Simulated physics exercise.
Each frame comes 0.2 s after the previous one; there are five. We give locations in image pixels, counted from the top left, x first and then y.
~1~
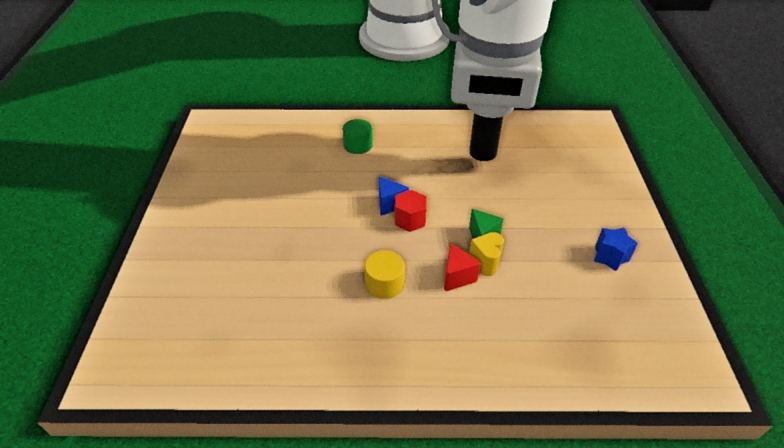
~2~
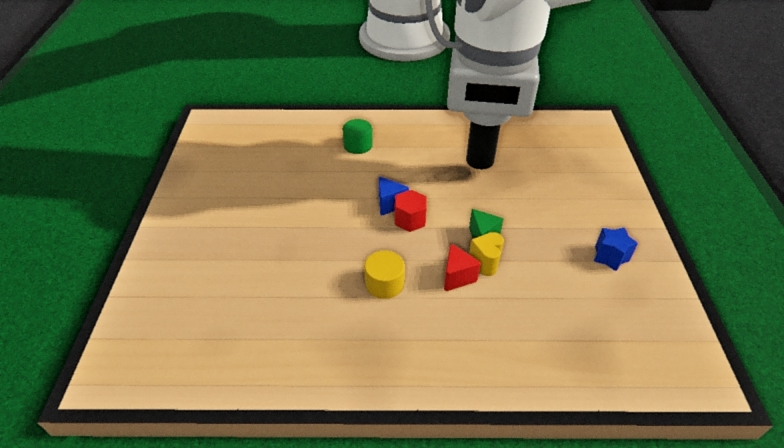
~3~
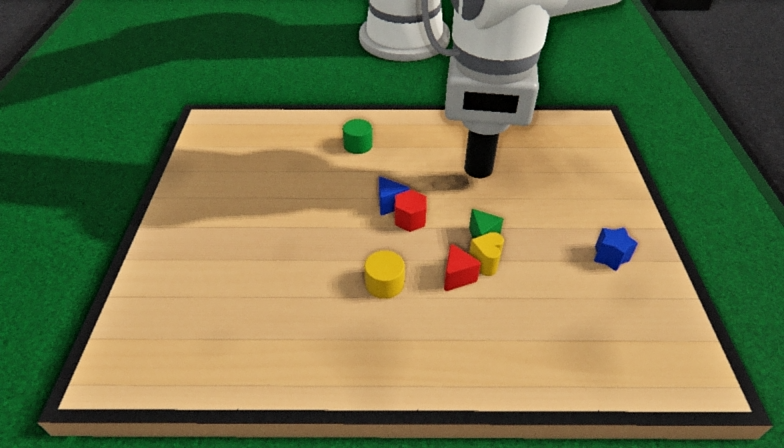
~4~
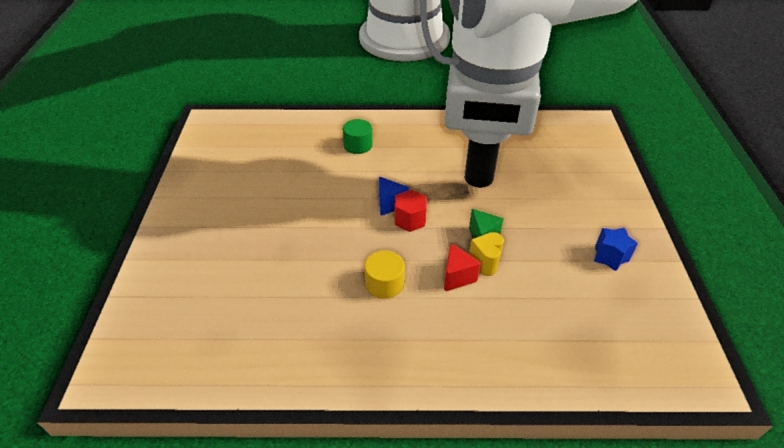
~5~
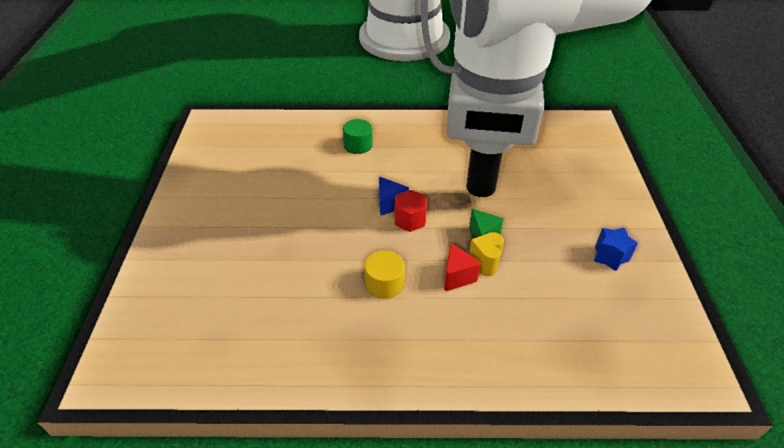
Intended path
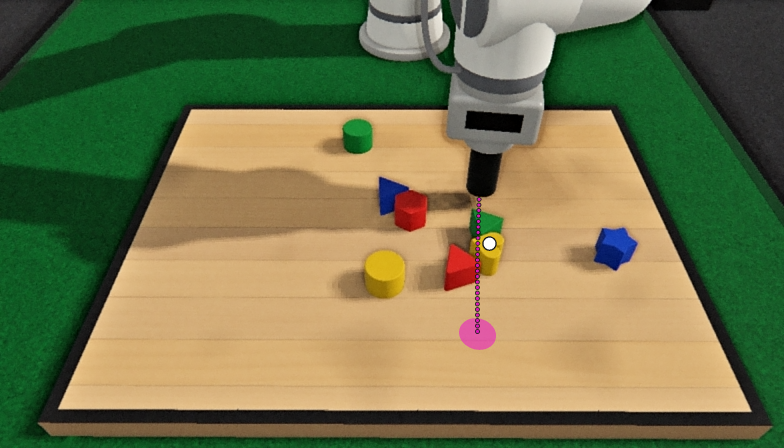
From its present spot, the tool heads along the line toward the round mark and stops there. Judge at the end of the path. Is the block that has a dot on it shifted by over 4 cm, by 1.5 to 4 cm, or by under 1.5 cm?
My prediction: Over 4 cm.
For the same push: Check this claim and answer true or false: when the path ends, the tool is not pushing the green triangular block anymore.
That claim is false.
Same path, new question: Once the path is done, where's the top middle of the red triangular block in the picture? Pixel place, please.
Around (449, 276).
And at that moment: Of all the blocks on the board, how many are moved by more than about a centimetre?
My prediction: No fewer than three blocks.
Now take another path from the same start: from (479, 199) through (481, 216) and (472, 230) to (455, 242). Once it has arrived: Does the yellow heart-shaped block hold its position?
In short: No.
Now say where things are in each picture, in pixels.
Lower end of the tool at (483, 153), tops of blocks, red hexagonal block at (411, 201), red triangular block at (460, 259), green triangular block at (486, 220), yellow heart-shaped block at (489, 244), in the first picture.
Tool at (480, 161), blocks as before, in the second picture.
Tool at (478, 169), blocks as before, in the third picture.
Tool at (479, 179), blocks as before, in the fourth picture.
Tool at (481, 188), red hexagonal block at (411, 201), red triangular block at (460, 259), green triangular block at (486, 220), yellow heart-shaped block at (489, 244), in the fifth picture.
The drawn path runs straight from (479, 199) to (477, 334); the dot is on the yellow heart-shaped block.
On the path given first. One third of the way, tool at (480, 227); green triangular block at (485, 241); yellow heart-shaped block at (499, 263), turned 20° anticlockwise.
Two thirds of the way, tool at (479, 272); red triangular block at (451, 275), turned 50° clockwise; green triangular block at (489, 289), turned 40° anticlockwise; yellow heart-shaped block at (516, 288), turned 55° anticlockwise.
At the end, tool at (480, 323); red hexagonal block not moved; red triangular block at (449, 276), turned 50° clockwise; green triangular block at (496, 343), turned 55° anticlockwise; yellow heart-shaped block at (517, 288), turned 60° anticlockwise.
